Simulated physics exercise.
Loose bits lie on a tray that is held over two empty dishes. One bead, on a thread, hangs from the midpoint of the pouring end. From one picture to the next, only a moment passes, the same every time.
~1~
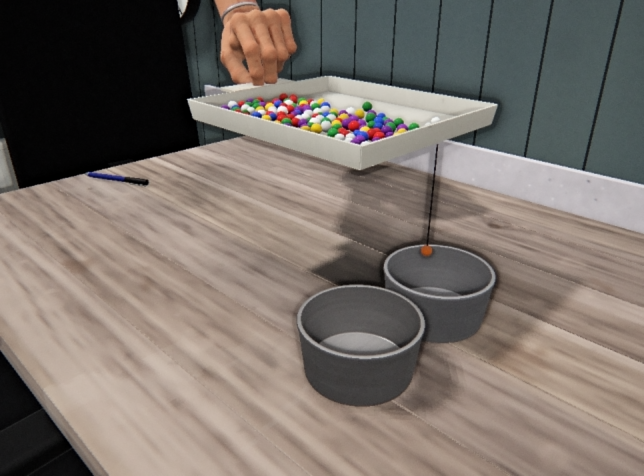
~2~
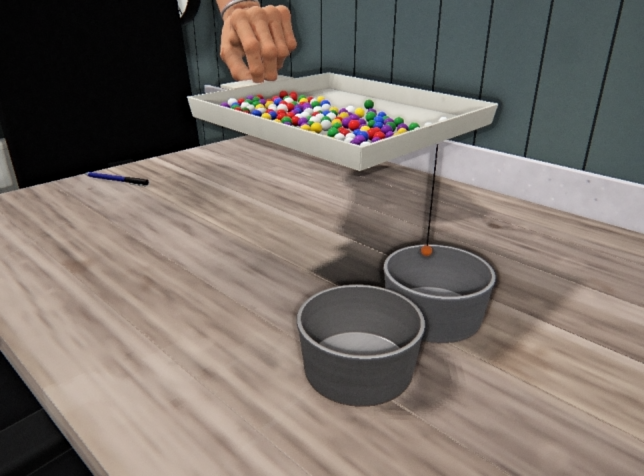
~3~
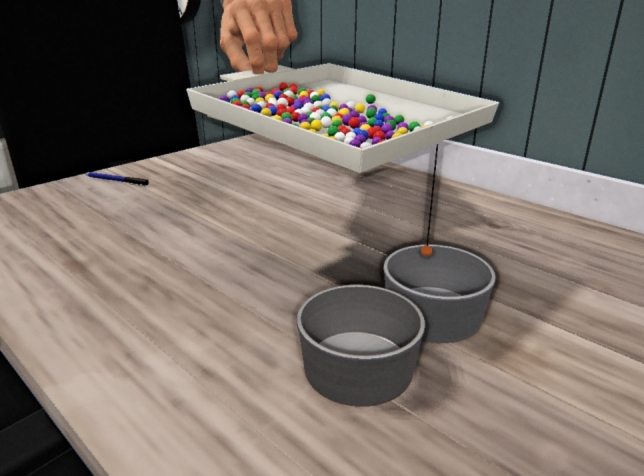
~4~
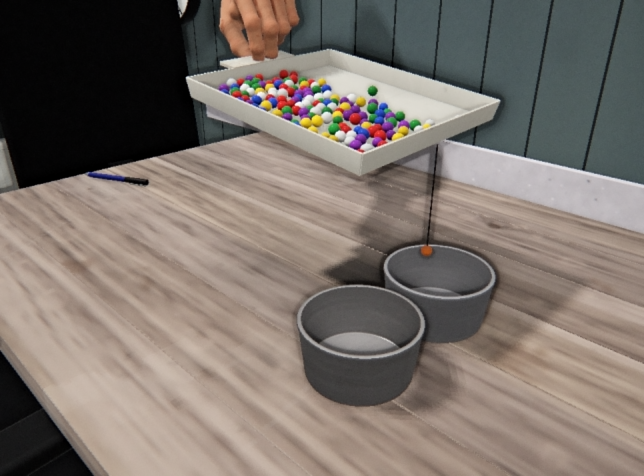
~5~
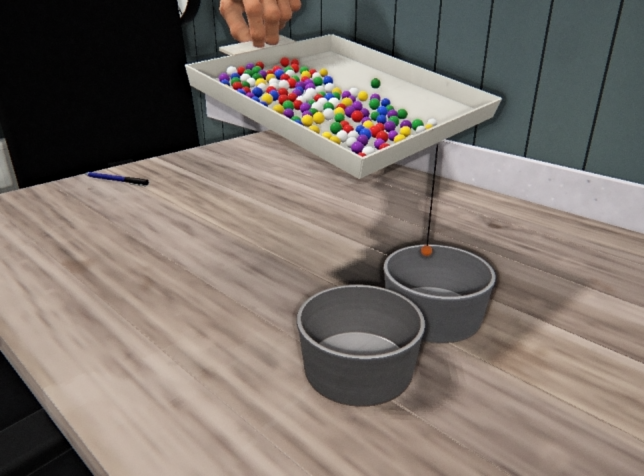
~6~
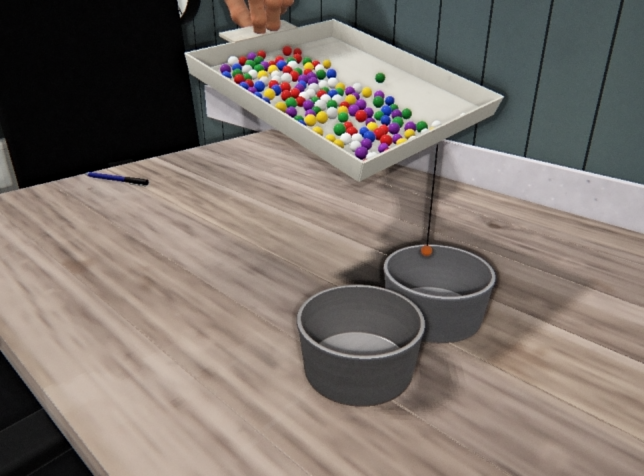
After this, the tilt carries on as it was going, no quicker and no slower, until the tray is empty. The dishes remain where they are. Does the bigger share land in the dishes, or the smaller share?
Majority caught.
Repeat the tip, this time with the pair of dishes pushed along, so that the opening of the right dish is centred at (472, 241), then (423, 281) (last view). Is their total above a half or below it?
For the two tries in order: Not as much as half, exceeding half.
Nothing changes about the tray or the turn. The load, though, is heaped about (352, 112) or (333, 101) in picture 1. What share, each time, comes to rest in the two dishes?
It would be 80 in a hundred, and then 80 in a hundred.
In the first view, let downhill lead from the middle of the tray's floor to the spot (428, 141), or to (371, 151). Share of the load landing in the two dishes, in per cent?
The share is 30 per cent in the first and 90 per cent in the second.
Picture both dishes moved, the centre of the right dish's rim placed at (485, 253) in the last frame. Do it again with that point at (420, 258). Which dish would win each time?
The first try: The left-side dish. The second: The left-side dish.
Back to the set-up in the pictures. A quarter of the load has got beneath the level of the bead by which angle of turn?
About 85 degrees.
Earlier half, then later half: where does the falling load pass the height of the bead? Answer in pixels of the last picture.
I'd put it at roughly (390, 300), and after that at roughly (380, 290).
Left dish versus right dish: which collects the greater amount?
Once things settle, the left of the two ends up fuller.
Soon after the last picture, tray tipped steeply; nearly all on the tray; a stray few in the left dish.
A little later, tray tipped right over; a small part on the tray; about half in the left dish; a stray few in the right dish; a small part outside both; a small part in the air.
Later still, tray tipped past a quarter turn; most in the left dish; a small part in the right dish; a small part outside both.
By the end, tray tipped past a quarter turn; most in the left dish; a small part in the right dish; a small part outside both.
